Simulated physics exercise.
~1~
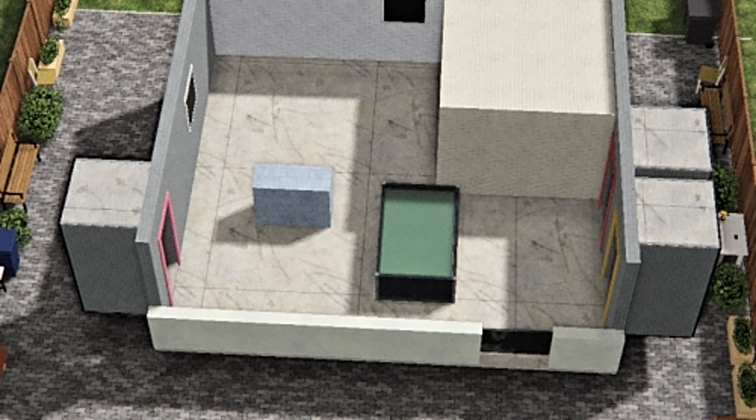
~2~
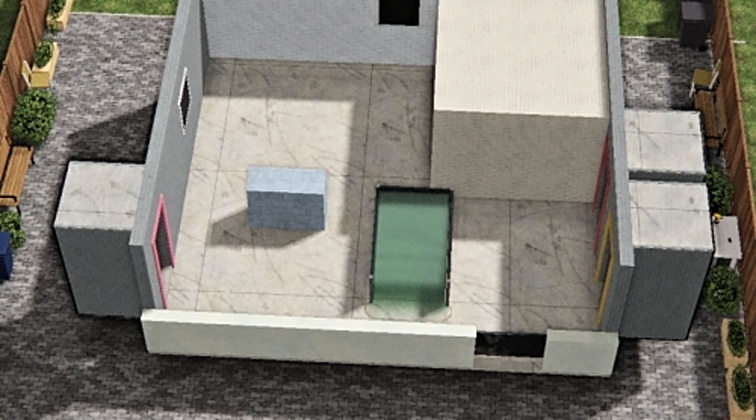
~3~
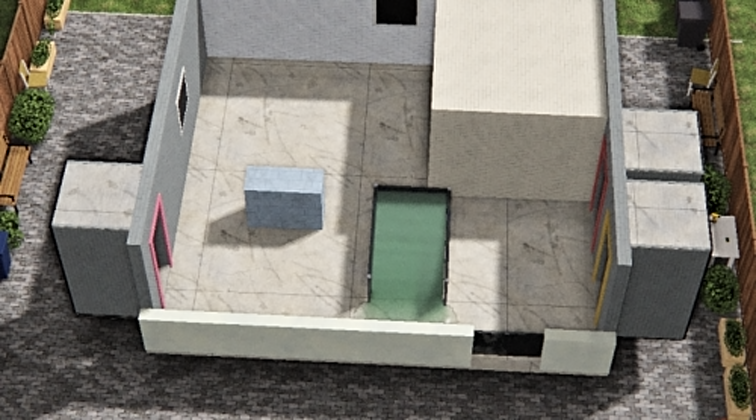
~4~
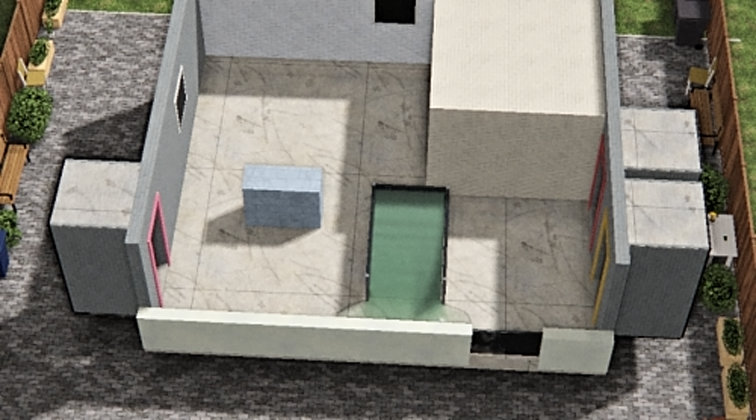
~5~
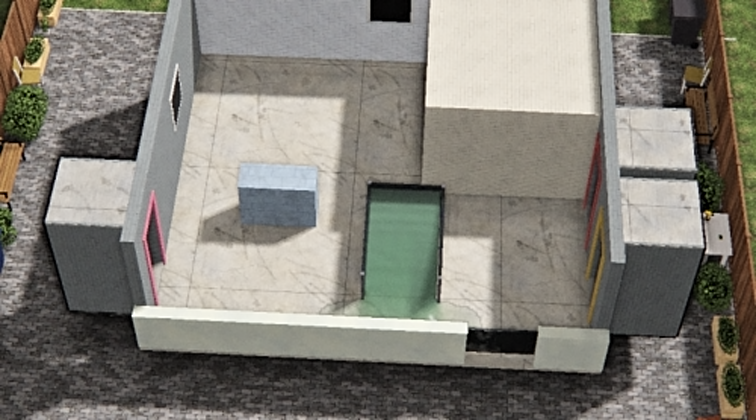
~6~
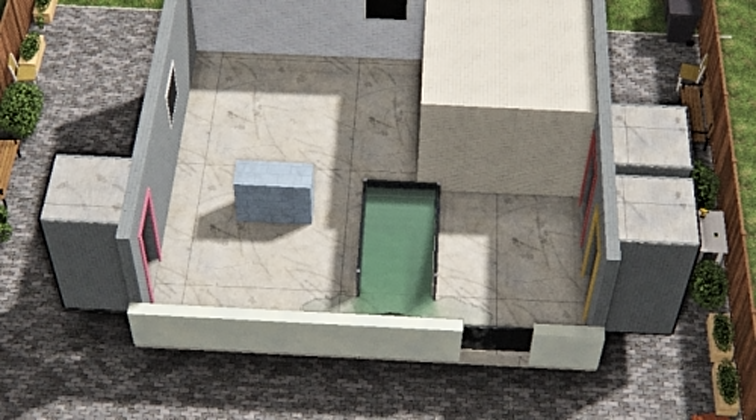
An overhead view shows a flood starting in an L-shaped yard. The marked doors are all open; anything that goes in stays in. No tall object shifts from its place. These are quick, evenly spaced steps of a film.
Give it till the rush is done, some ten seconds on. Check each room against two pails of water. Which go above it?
Result: Yellow door: Over two buckets. Red door: Two buckets at most. Pink door: Over two buckets.
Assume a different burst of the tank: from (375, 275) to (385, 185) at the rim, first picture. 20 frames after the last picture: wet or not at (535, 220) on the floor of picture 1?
That spot ends up spared.
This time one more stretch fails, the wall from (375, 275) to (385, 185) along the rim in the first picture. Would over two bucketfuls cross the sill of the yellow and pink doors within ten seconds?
Yellow: Short of the mark; pink: Past the mark.
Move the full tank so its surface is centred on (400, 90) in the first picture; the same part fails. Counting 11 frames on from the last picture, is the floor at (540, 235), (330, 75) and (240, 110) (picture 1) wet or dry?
Result: Spared; spared; spared.
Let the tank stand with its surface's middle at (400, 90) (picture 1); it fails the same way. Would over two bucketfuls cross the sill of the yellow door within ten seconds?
One at a time, the yellow door misses the threshold.
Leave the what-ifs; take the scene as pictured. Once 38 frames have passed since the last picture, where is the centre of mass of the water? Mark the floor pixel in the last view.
I reckon somewhere around (359, 247).
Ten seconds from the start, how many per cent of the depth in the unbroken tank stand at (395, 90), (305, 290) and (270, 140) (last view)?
Readings in order: Around 2, 4 and 2 %.
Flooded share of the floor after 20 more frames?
That comes to about 40 per cent.
A moment on, water covers 15 % of the floor; the yellow door not reached, the red door not reached, the pink door not reached.
Next, water covers 35 % of the floor; the yellow door under two buckets in, the red door not reached, the pink door under two buckets in.
Then, water covers 40 % of the floor; the yellow door far over two buckets in, the red door wet at the sill, nothing in, the pink door over two buckets in.
Later, water covers 70 % of the floor; the yellow door far over two buckets in, the red door under two buckets in, the pink door far over two buckets in.
In the end, water covers 90 % of the floor; the yellow door far over two buckets in, the red door under two buckets in, the pink door far over two buckets in.
